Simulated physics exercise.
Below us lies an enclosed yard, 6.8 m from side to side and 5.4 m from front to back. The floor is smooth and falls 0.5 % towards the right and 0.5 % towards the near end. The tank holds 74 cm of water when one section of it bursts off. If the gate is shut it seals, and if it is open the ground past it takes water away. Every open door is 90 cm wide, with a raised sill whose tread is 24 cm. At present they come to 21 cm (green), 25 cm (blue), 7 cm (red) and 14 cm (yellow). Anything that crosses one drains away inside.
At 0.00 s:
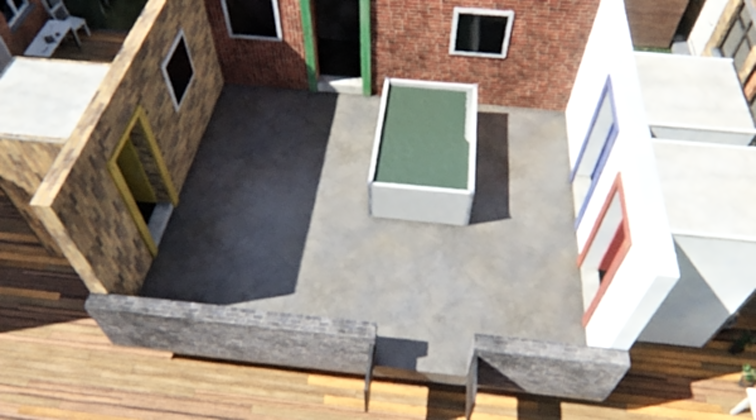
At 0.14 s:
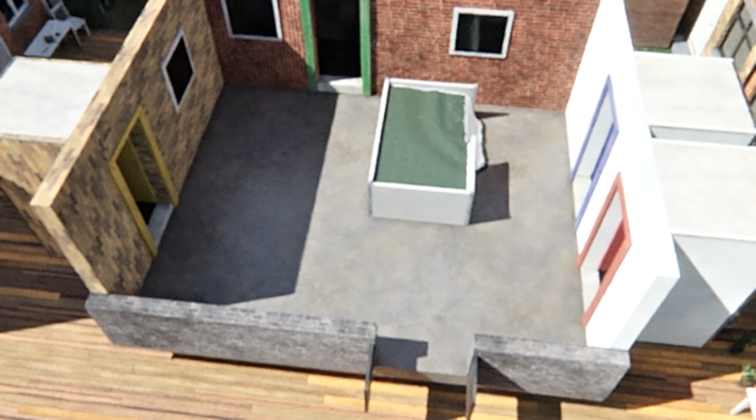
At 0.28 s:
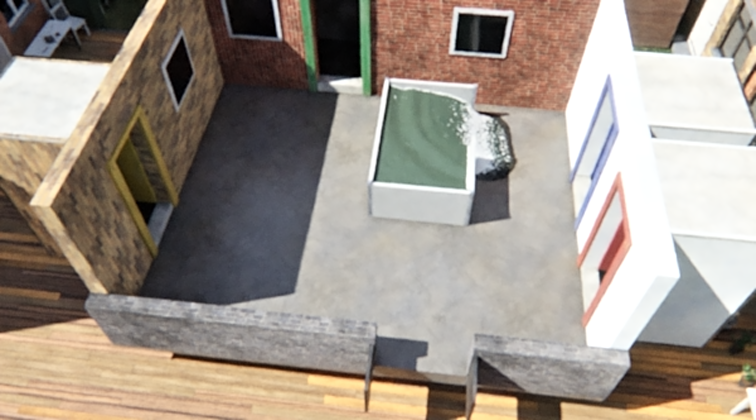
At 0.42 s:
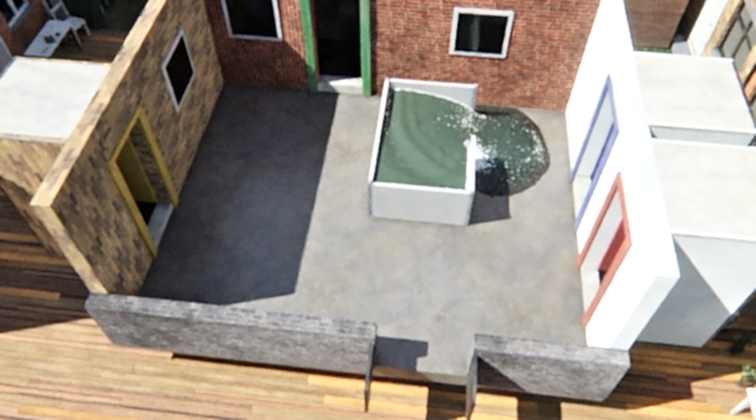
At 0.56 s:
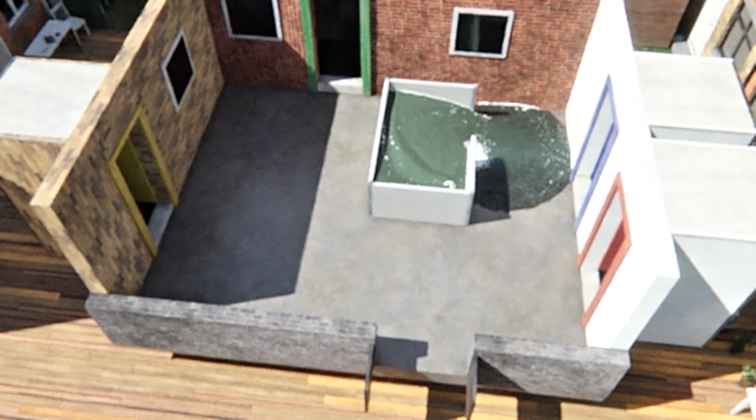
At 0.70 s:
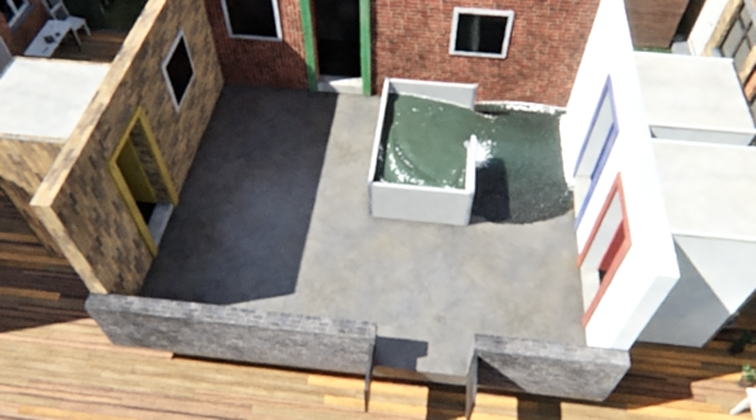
An enclosed yard with a smooth grey floor is seen from high above by a still camera. A white-walled tank of dark green water stands near the brick back wall with its green doorway, between a tan stone wall with a yellow doorway at left and a white wall with blue and red openings at right. The tank's right side bursts open, and foaming water pours out, fans across the floor and reaches the white wall.
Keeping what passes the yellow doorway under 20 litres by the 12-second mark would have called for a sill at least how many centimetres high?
It would have called for about 7.5 cm.
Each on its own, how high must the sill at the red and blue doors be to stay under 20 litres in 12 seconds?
Some 11.0 cm for red, some 22 cm for blue.
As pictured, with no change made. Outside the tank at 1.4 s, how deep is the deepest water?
Max depth: About 62 cm.
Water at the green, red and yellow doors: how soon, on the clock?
Green at 3.2 s, red at 1.4 s and yellow at 6.0 s.
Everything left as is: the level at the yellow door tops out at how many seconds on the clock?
Around 7.0 seconds.
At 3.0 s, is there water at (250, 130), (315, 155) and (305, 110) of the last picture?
1: Unwetted; 2: Unwetted; 3: Unwetted.
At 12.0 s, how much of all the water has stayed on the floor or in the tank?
Close to 82 in a hundred.
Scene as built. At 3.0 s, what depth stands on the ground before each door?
Lab note, depth in cm: Green 1; blue 25; red 9; yellow 0.
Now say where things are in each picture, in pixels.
Still water, 74 cm deep, in the tank at (426, 135); the yellow door at (148, 190) is dry, in the first picture.
The gap is at (469, 134), the front 0.3 m out at (484, 166); the back of the tank holds 74 cm, in the second picture.
The gap is at (469, 135), the front 0.8 m out at (511, 166); the back of the tank holds 74 cm, in the third picture.
Water pours out at (469, 136) and has run 1.4 m, to (544, 164); about 9 cm deep outside, 69 cm at the back, in the fourth picture.
The front is at (572, 171), 1.9 m from the gap at (469, 136); 3.8 m2 of floor is wet, 63 cm left at the back, in the fifth picture.
Water pours out at (469, 136) and has run 2.0 m, to (575, 203); about 8 cm deep outside, 65 cm at the back; 5.3 m in a straight line remain to the yellow door at (148, 190), in the sixth picture.
After 1.4 s water covers 15 % of the floor, deepest (62 cm) near (560, 117); it has not reached the yellow door.
After 3.0 s water covers 35 % of the floor, deepest (35 cm) near (556, 370); it has not reached the yellow door.
After 12.0 s water covers 95 % of the floor, deepest (10 cm) near (128, 322); 8 cm at the yellow door, 0 litres in over its 14 cm sill.
At the yellow door as built, the water arrived by 6.2 s and peaked near 12 cm at 7.0 s.
With a sill of 6.5 cm, 34 litres would have come in within the 12 s; with 9 cm, 8 litres. So under 20 litres takes about 7.5 cm.
